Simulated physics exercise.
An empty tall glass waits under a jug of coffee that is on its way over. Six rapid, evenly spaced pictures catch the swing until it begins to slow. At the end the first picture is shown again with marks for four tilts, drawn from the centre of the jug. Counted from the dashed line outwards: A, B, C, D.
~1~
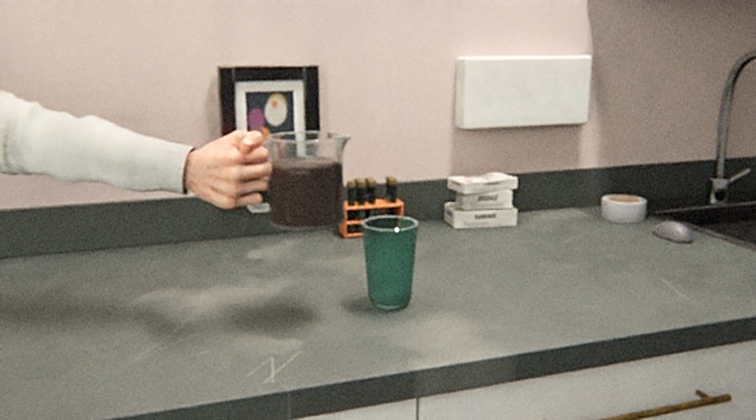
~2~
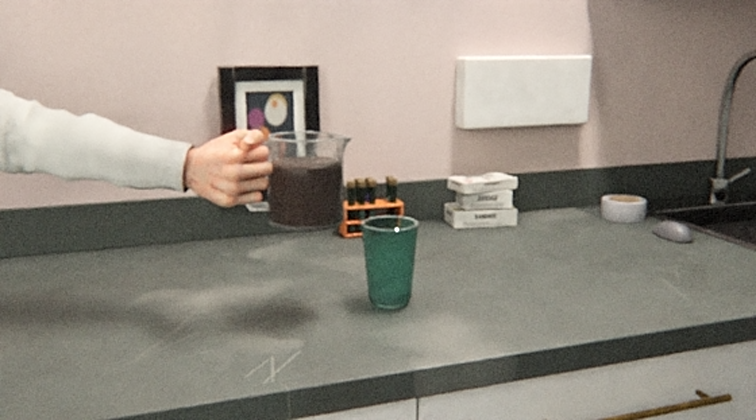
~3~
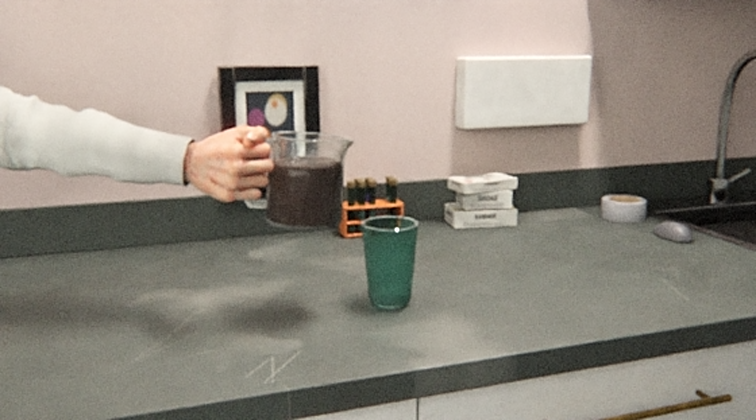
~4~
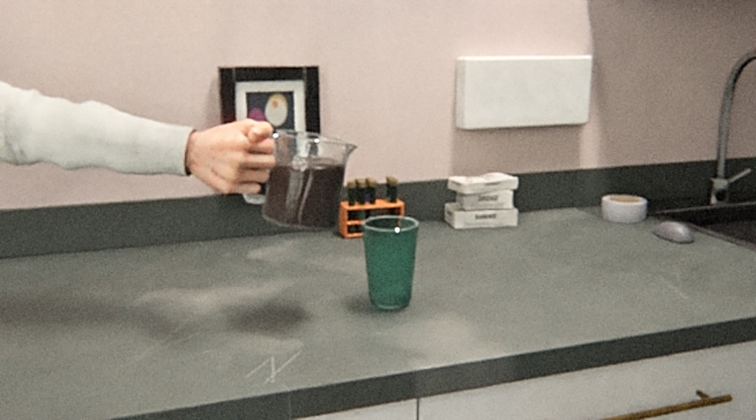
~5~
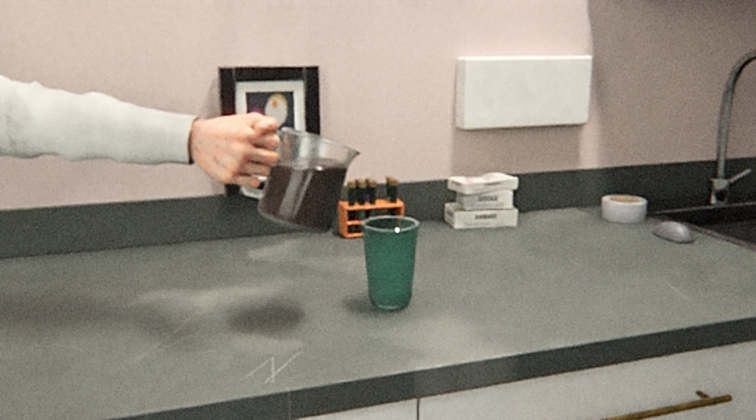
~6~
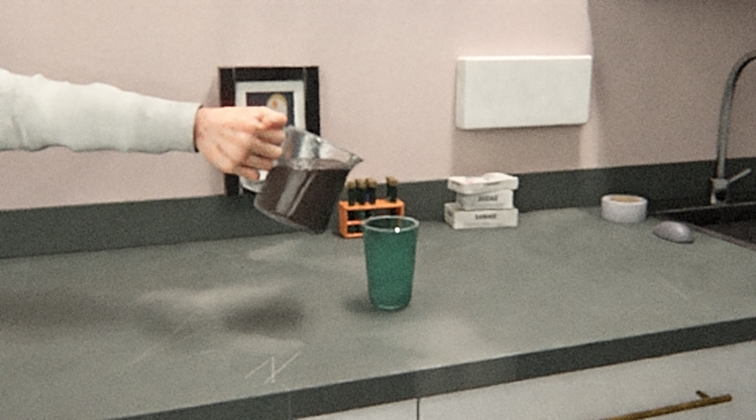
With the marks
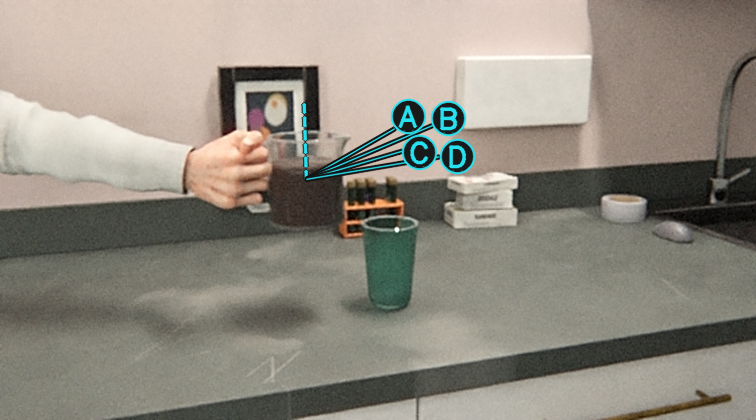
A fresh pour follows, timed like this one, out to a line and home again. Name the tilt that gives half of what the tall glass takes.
A.
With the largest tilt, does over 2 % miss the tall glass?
Yes.
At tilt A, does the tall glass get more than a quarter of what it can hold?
Yes.
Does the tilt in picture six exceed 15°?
Yes.
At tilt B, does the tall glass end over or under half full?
Over half.
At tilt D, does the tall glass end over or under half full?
Over.
In cyan, A at (394, 128); B at (432, 125); C at (402, 151); D at (439, 156).
With A, the tall glass ends with about 51 % of what it can hold.
With B, the tall glass ends with about 70 % of what it can hold.
With C, the tall glass ends with about 83 % of what it can hold; 4 % of the coffee is spilt.
With D, the tall glass ends with about 90 % of what it can hold; 11 % of the coffee is spilt.
